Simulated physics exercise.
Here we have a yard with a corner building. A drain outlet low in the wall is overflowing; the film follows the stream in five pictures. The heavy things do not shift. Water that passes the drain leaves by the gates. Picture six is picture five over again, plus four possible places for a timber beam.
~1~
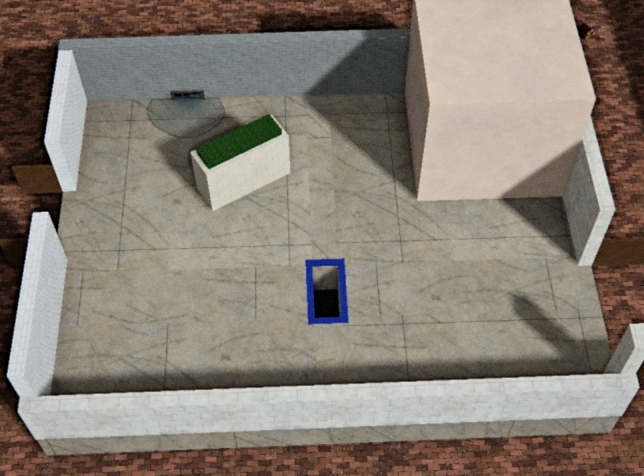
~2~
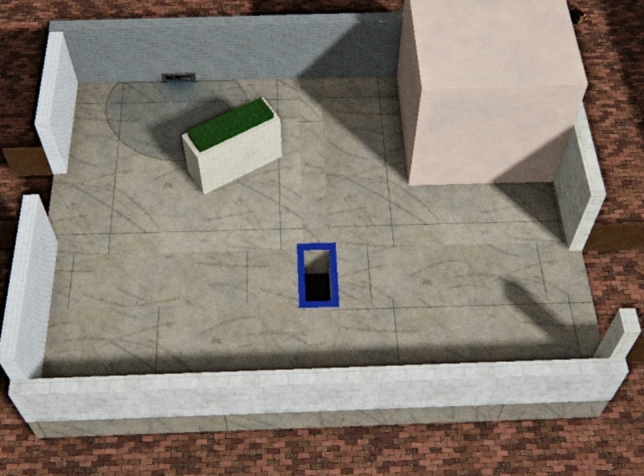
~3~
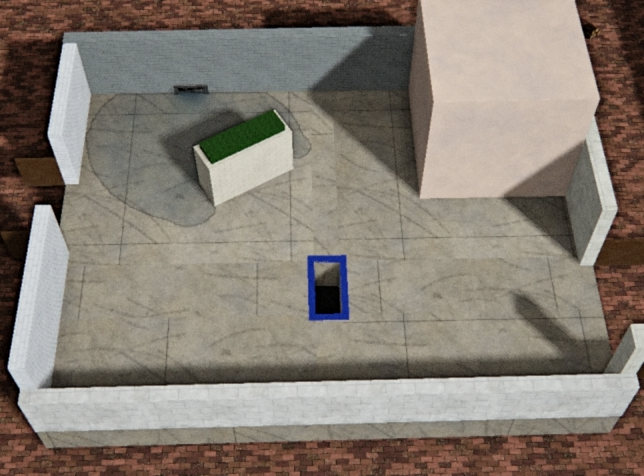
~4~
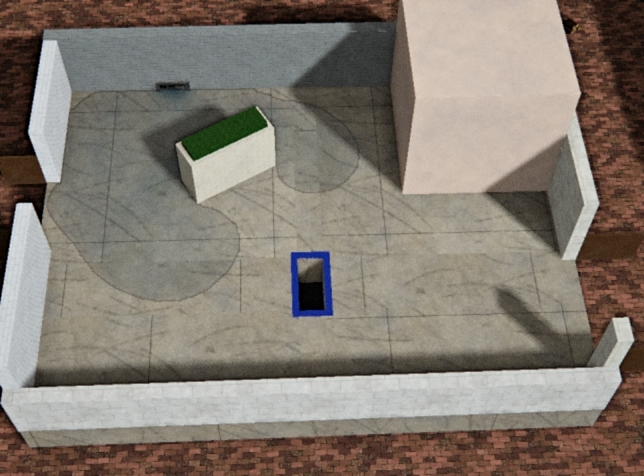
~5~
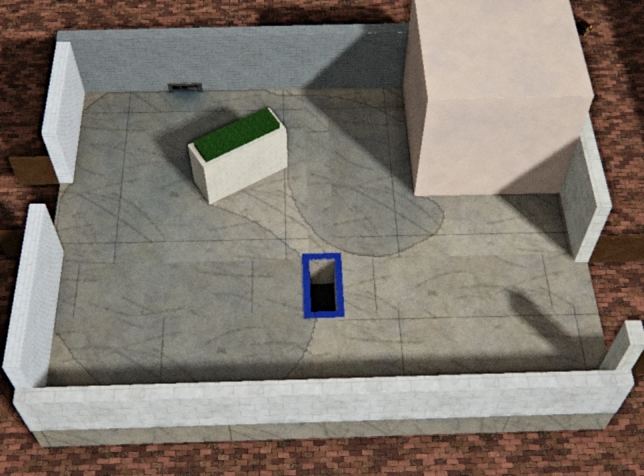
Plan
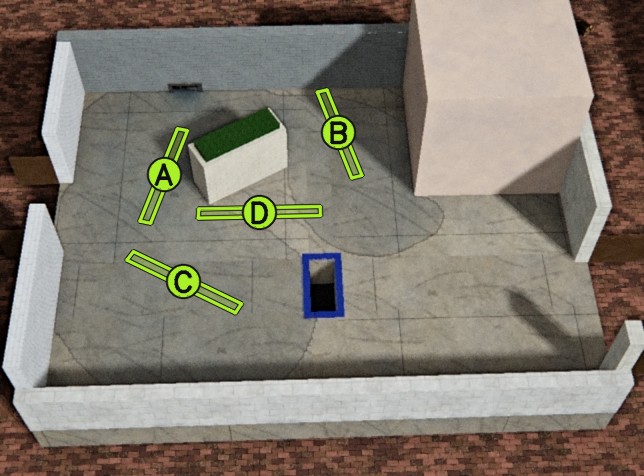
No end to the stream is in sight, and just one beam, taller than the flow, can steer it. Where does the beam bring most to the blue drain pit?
Take C.
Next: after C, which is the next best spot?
B it is.
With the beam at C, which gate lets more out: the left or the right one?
The right gate.
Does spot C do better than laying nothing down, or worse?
It is better.
On the marked copy, A from (145, 222) to (182, 129); B from (322, 91) to (356, 176); C from (130, 255) to (238, 308); D from (198, 213) to (320, 210).
With A, about 5 % of the stream runs into the blue drain pit, about 94 % out by the gates.
With B, about 14 % of the stream runs into the blue drain pit, about 85 % out by the gates.
With C, about 23 % of the stream runs into the blue drain pit, about 76 % out by the gates.
With D, about 4 % of the stream runs into the blue drain pit, about 95 % out by the gates.
